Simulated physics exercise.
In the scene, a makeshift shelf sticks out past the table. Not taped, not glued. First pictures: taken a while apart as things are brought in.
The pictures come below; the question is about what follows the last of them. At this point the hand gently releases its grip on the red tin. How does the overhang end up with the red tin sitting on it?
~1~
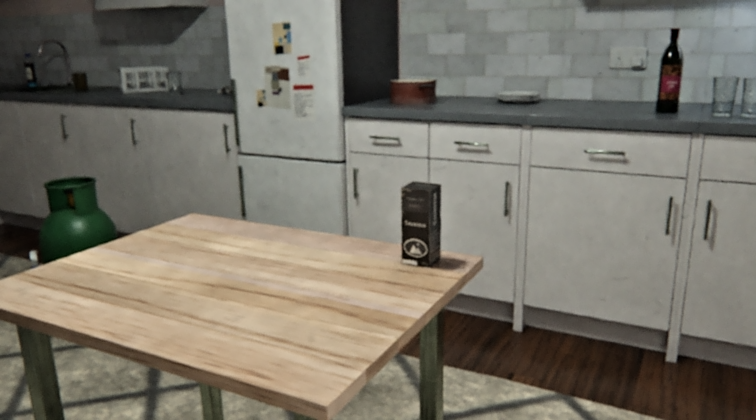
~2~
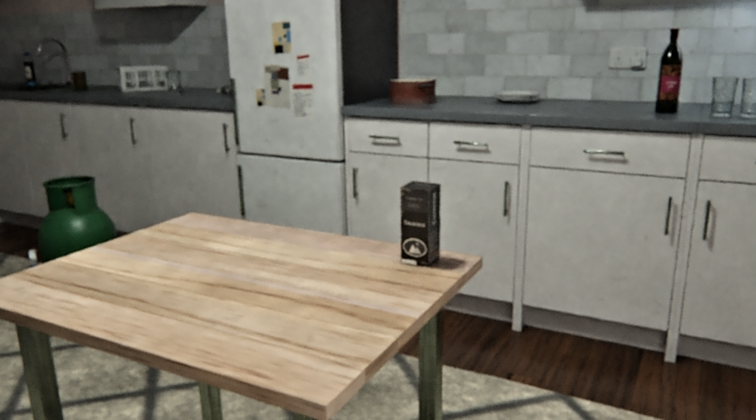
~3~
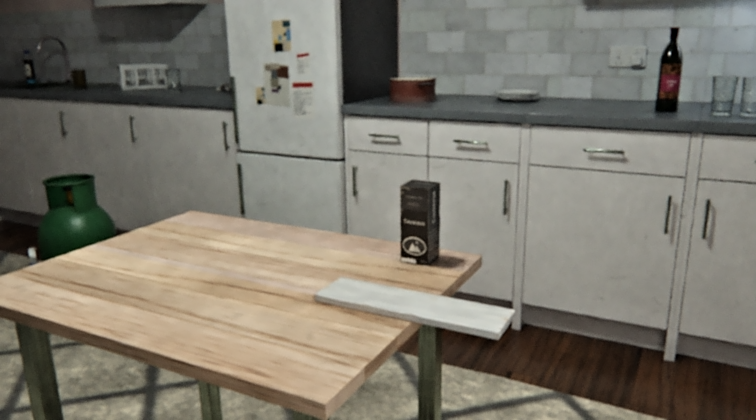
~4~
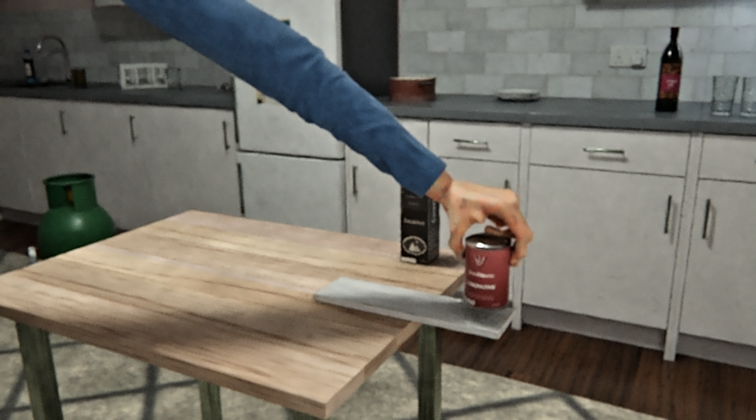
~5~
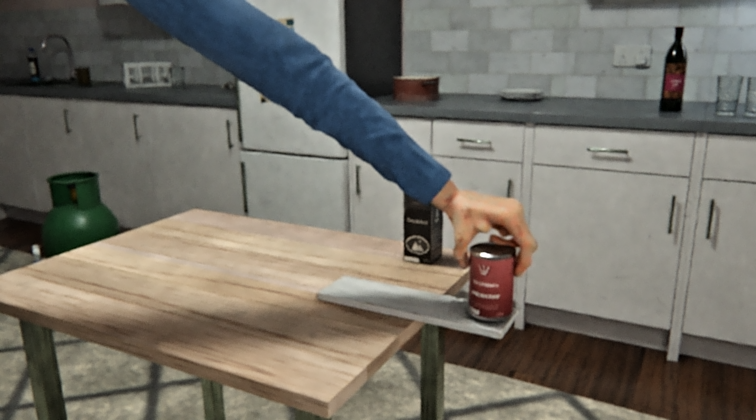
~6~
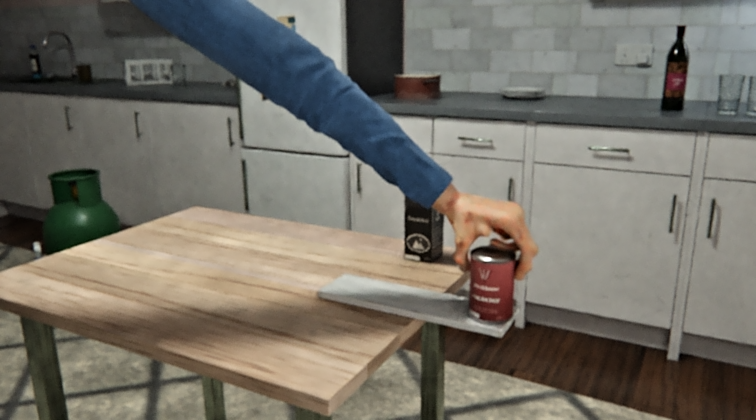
The board falls off the edge.
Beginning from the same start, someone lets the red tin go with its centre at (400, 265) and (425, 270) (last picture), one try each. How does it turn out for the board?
Try one: It stays where it is. Try two: It stays where it is.
Then, 0.50 s on from there, white board and red tin now down on the floor or falling.
Then, 0.60 s on from there, things are still on the move.
In the end, down on the floor or falling, white board and red tin; black carton unmoved. The board tips off the edge.
